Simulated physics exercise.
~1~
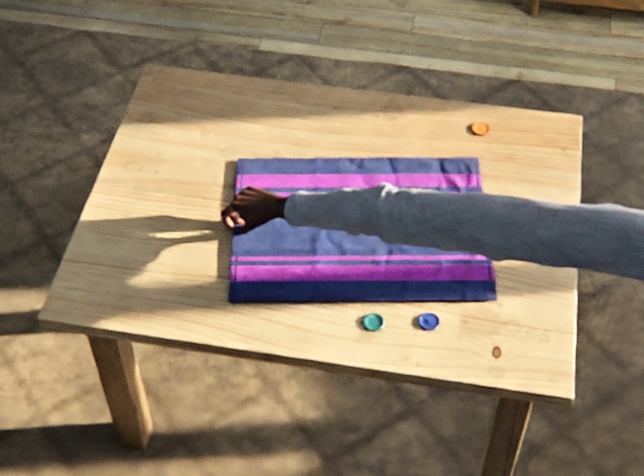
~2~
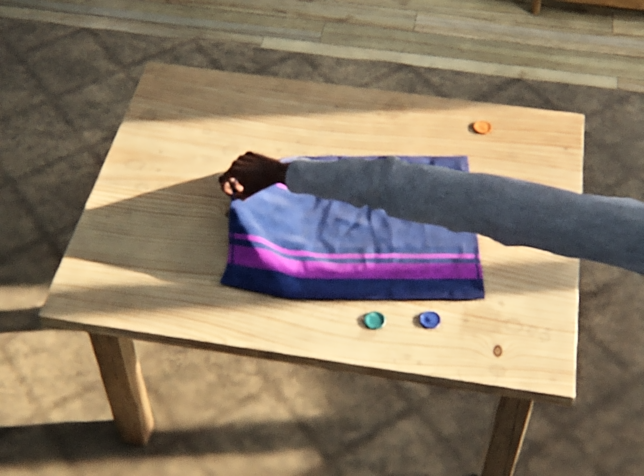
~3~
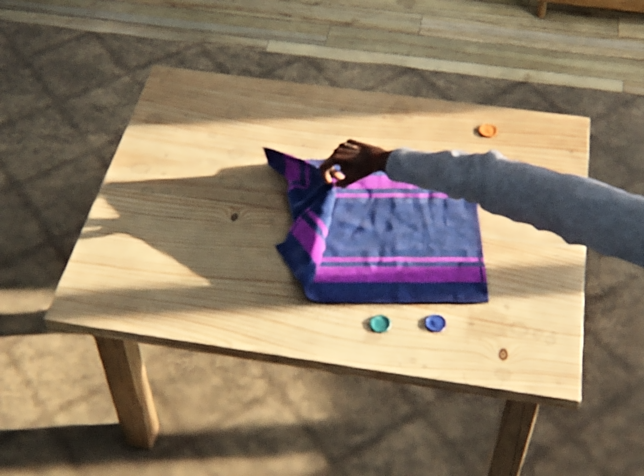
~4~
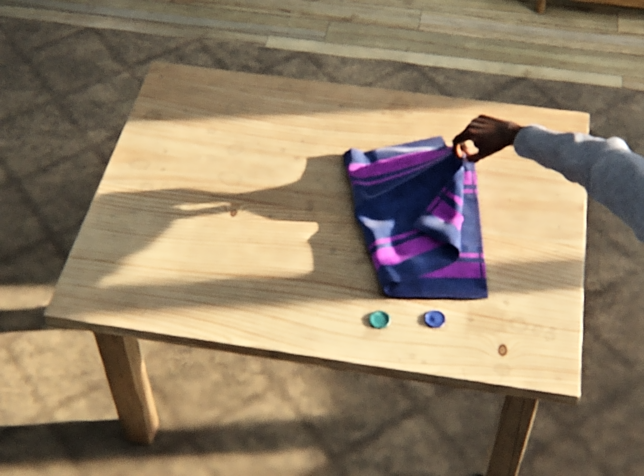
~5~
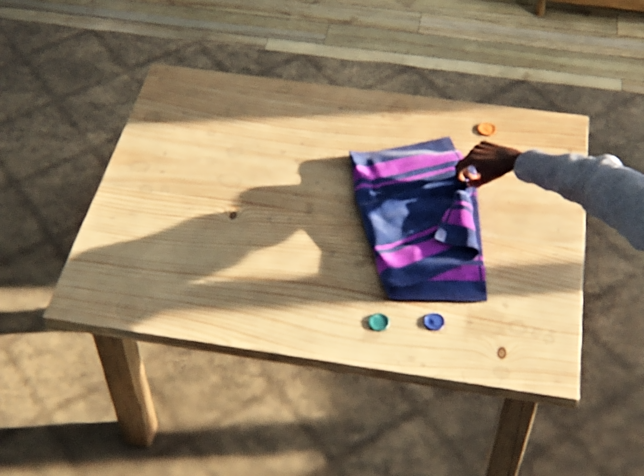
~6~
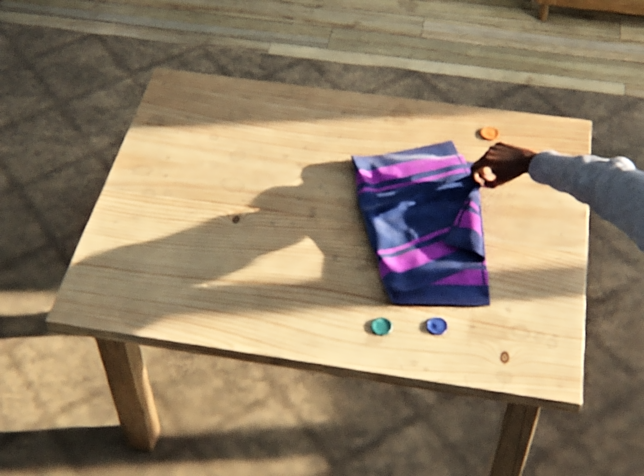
The footage shows a hand pinching the left side of a striped blue and purple tea towel on a wooden table, lifting it and folding it over to the right, where it lies slightly rumpled, leaving the teal badge, blue badge and orange button uncovered.
